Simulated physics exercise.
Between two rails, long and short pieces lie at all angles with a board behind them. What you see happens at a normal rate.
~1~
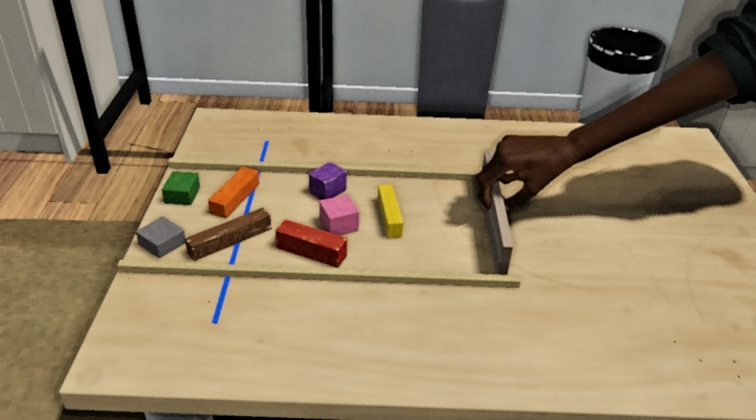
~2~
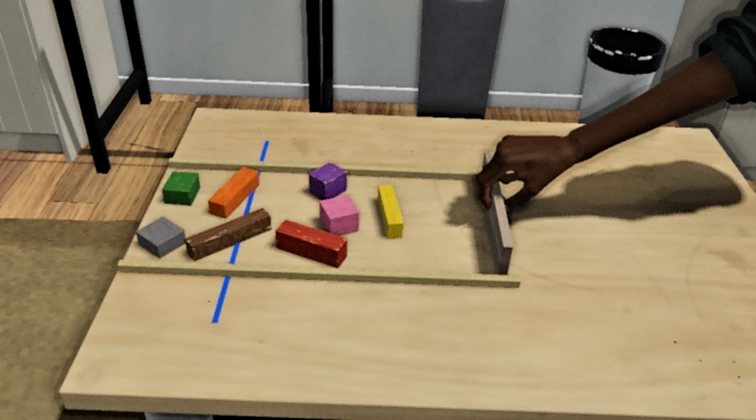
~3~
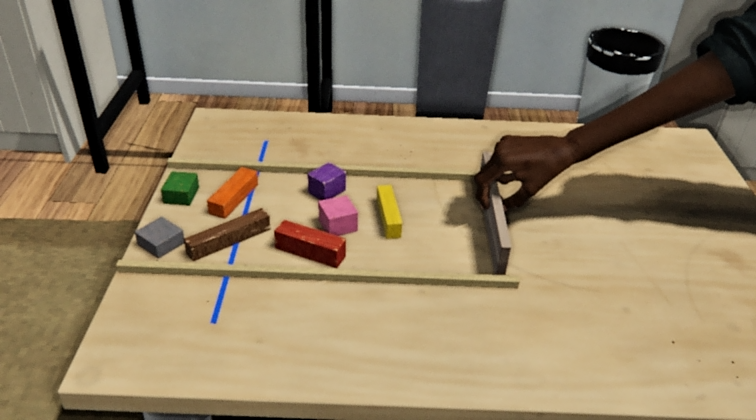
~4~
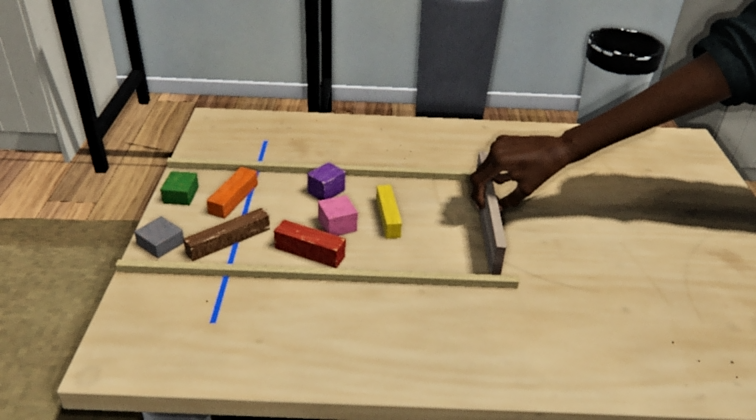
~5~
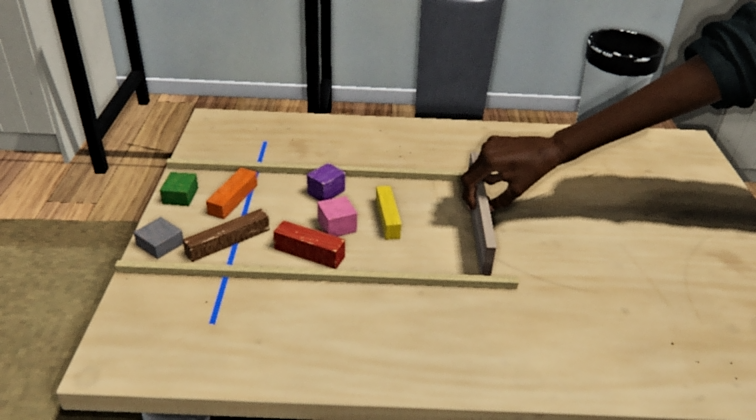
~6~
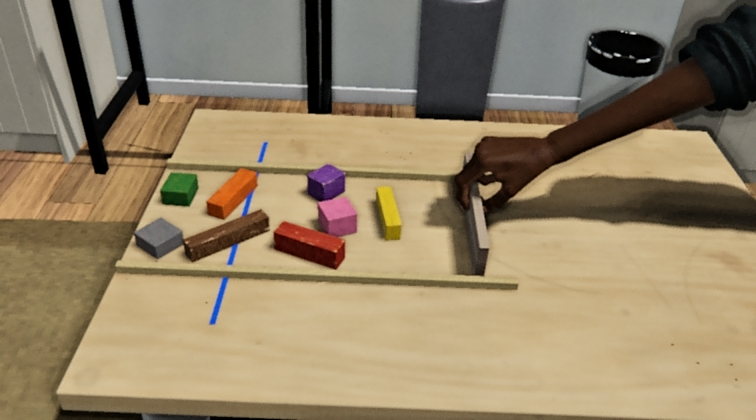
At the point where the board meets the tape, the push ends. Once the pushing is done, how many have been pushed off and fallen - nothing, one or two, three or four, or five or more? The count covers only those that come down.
The number gone is small: One or two.
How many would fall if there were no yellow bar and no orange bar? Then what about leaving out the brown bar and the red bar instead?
The first try gives 0, the second gives 0.
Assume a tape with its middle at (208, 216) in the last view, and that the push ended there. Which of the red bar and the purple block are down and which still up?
Red bar: Is still there, purple block: Is still there.
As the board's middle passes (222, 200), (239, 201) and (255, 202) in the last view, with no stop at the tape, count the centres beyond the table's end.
In order of the places given, that's 2, 1 and 0.
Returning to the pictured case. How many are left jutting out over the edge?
So the number is 1.
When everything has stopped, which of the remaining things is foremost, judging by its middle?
It's the green block.
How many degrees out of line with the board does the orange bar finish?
Angle: Close to 30 degrees.
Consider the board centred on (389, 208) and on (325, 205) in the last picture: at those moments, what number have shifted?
That gives 1 for the first and 4 for the second.
A little later, none off yet; green block at rest near (180, 189); grey block at rest near (159, 238); orange bar at rest near (233, 193).
Next, none off yet; green block at rest near (180, 189); grey block moving near (154, 237); orange bar shifted a little near (221, 191).
When it is over, the number that fall off is one or two; down, grey block.
